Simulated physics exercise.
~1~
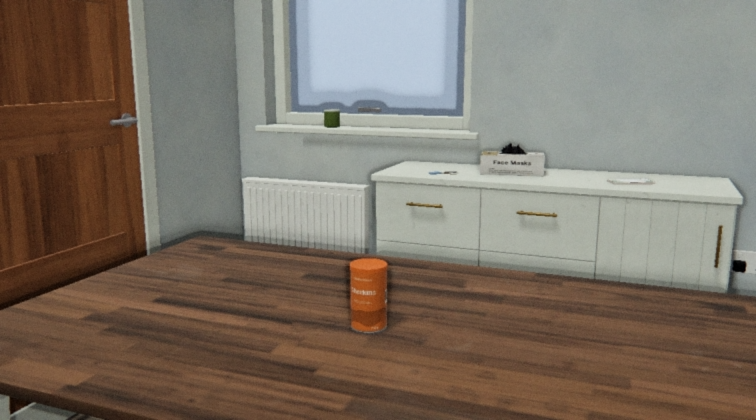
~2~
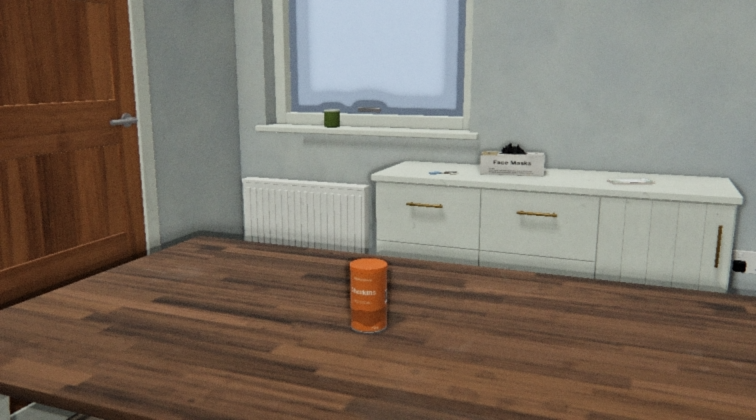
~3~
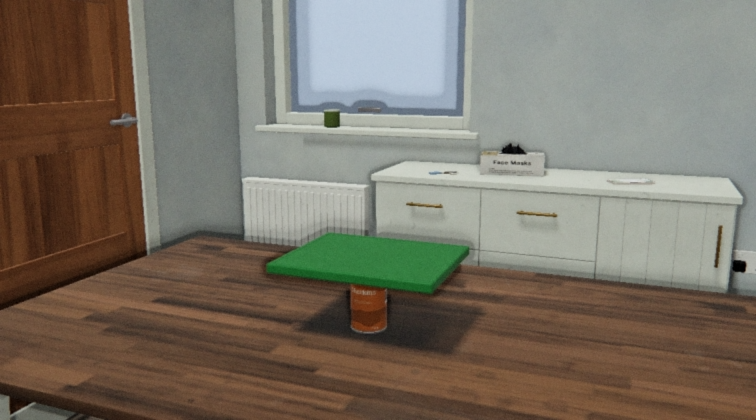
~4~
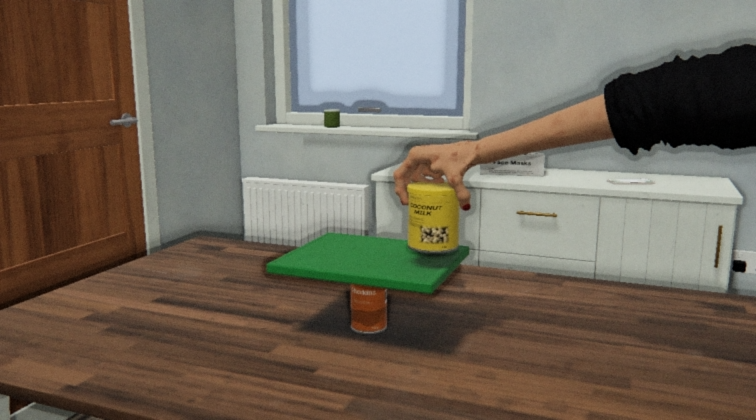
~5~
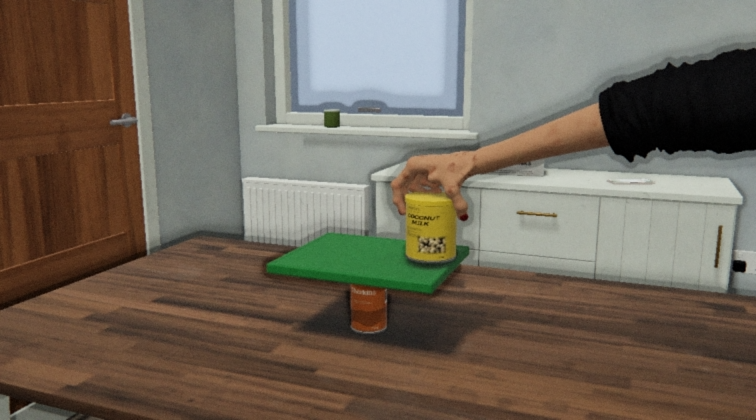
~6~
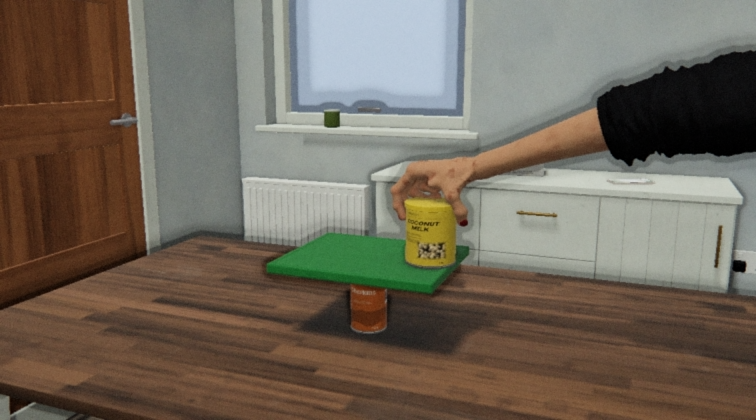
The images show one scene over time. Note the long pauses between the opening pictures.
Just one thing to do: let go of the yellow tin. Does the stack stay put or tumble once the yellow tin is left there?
It tumbles.
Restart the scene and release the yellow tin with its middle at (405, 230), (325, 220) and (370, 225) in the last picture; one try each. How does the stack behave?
Try one: Collapse; try two: Collapse; try three: Stable.
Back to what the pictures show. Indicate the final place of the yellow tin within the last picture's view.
The object winds up at approximately (536, 333).
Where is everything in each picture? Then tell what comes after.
The last thing is not in view yet, in the first picture.
The last thing is not in view yet, in the second picture.
The last thing is not in view yet; green lid (373, 259), in the third picture.
Coming down; yellow tin (434, 216); green lid (373, 259), in the fourth picture.
Coming down; yellow tin (431, 227); green lid (373, 259), in the fifth picture.
In place under the hand; yellow tin (431, 232); green lid (373, 259), in the sixth picture.
Then, 0.30 s on from there, yellow tin now fallen; green lid turned 41° from how it was put.
Then, 0.40 s on from there, green lid turned 62° from how it was put.
Then, 0.60 s on from there, green lid now fallen.
Then, 0.80 s on from there, orange tin shifted a little.
In the end, fallen, green lid and yellow tin; orange tin unmoved. At the end, from the last picture's camera, yellow tin near (536, 333). The stack comes apart.
